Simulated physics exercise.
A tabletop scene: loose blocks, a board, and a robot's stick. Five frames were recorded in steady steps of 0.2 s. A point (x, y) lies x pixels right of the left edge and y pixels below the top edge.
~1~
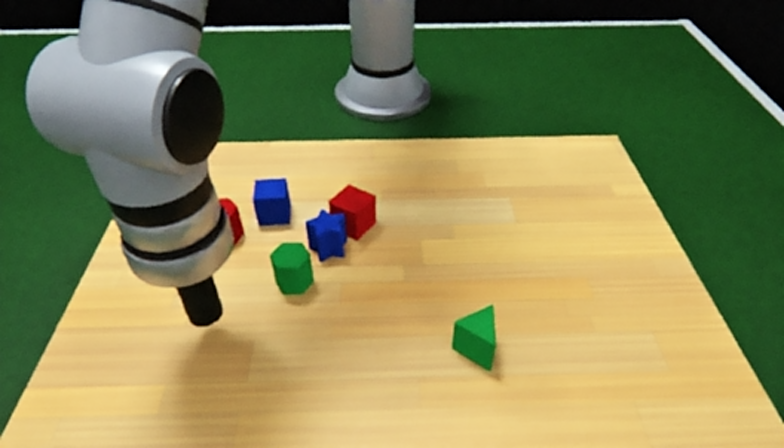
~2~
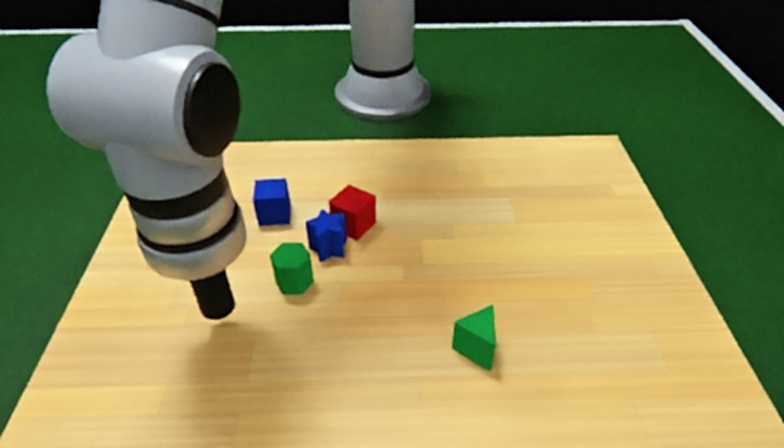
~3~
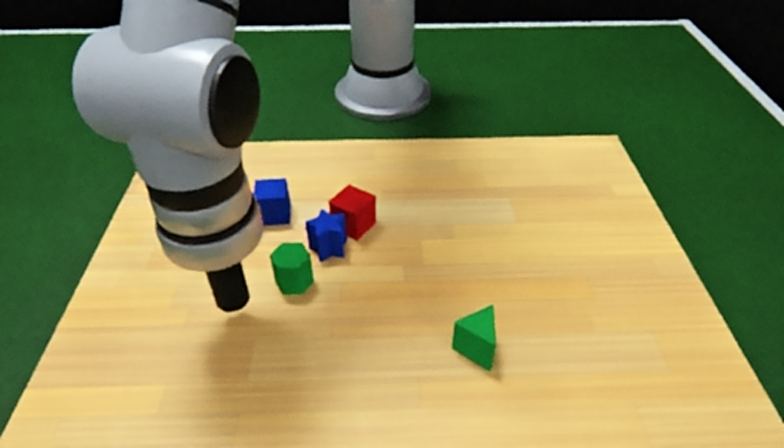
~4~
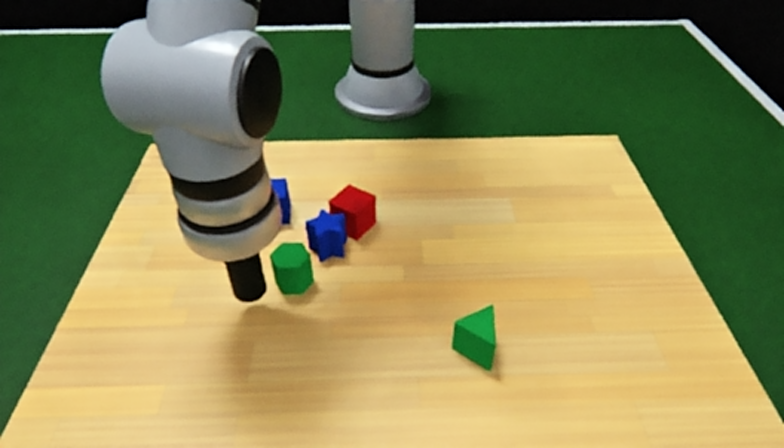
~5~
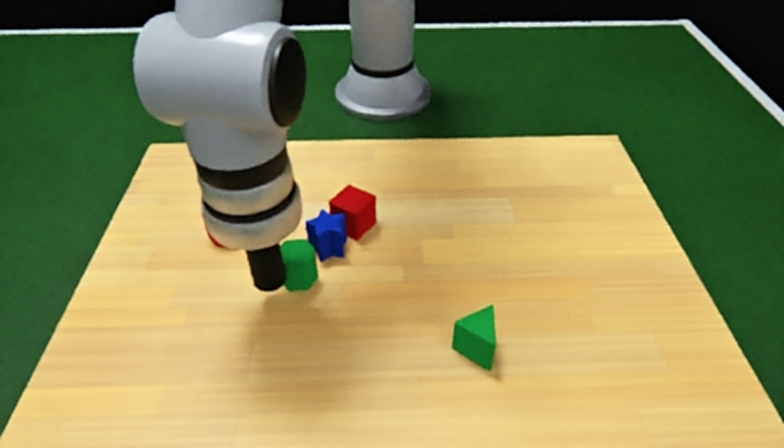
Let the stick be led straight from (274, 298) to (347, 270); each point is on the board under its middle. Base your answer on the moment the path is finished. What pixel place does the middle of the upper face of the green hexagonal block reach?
Just about (329, 223).
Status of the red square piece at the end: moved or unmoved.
At the moment the path ends, the red square piece no longer stands where it did.
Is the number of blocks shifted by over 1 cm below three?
The answer is no.
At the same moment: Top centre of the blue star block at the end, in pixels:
I think it will end close to (328, 199).
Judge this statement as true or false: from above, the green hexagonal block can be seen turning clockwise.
My answer: False.
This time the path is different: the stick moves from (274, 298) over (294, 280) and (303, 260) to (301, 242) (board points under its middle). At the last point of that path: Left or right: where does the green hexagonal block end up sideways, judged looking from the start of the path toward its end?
It's going to go right.
The first path, step by step. Halfway along, stick at (309, 266); green hexagonal block at (317, 233), turned 55° anticlockwise; blue star block at (333, 210), turned 15° clockwise; red square piece at (358, 193).
At the end, stick at (345, 252); green hexagonal block at (329, 223), turned 125° anticlockwise; blue star block at (328, 199), turned 25° clockwise; red square piece at (360, 188), turned 15° clockwise.
